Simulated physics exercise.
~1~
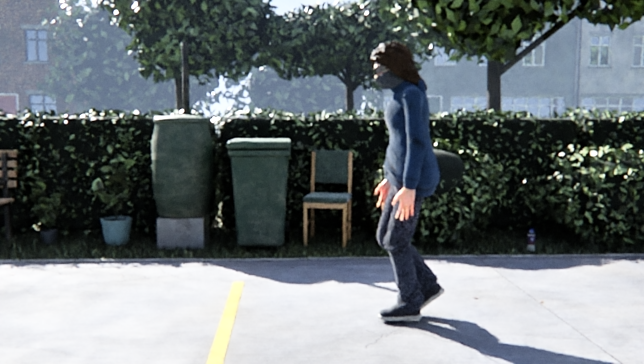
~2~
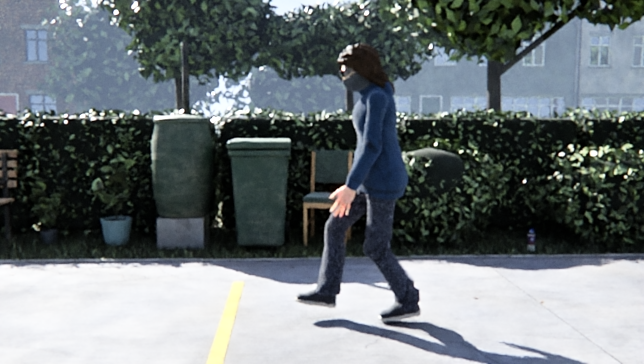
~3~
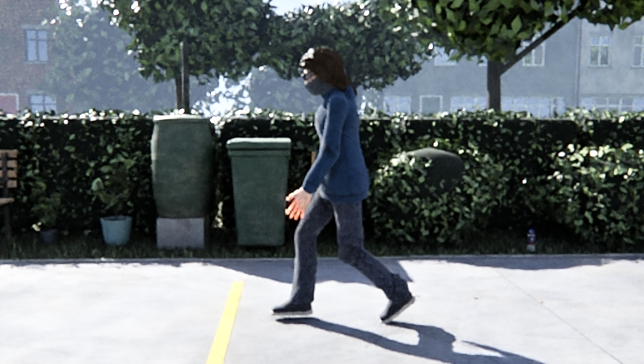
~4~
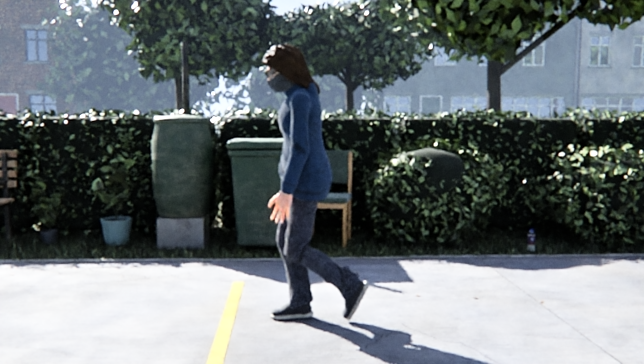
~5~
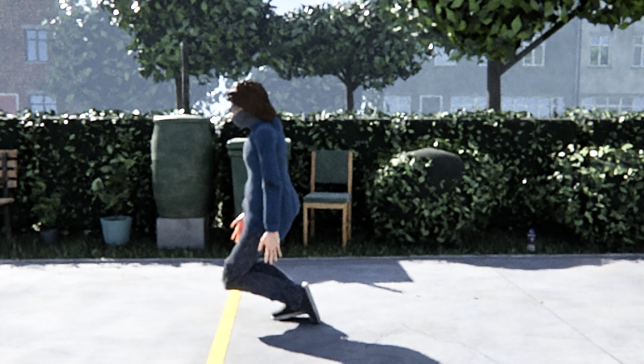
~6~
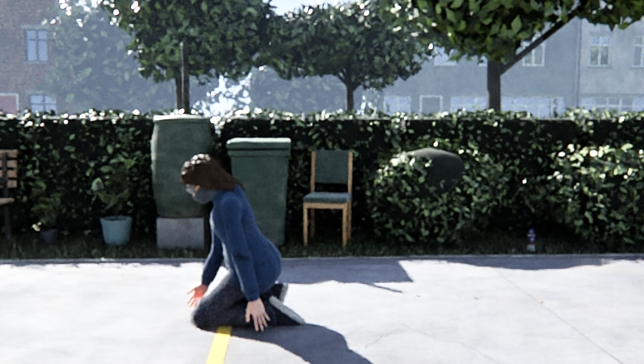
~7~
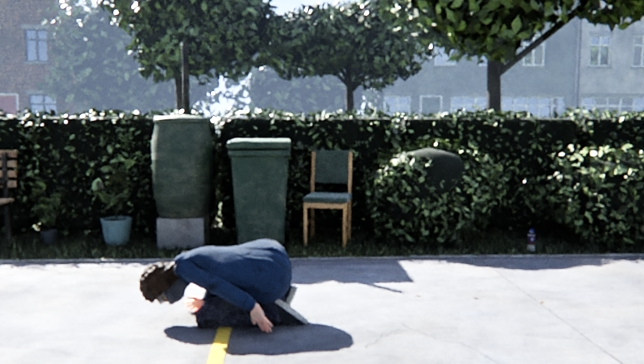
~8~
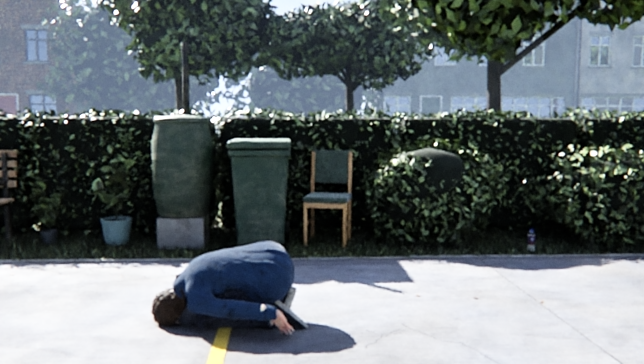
A person with brown hair, a blue top and dark trousers walks left across sunlit pavement towards a yellow strip, with a hedge, green bins and a wooden chair behind. The steps continue steadily until, just short of the strip, the knees buckle and the body sinks. The person drops onto the knees, hands hanging low beside the legs. The torso then pitches forward over the strip and the head lowers to the ground. The person ends curled face down, head and chest beyond the strip, hips short of it.
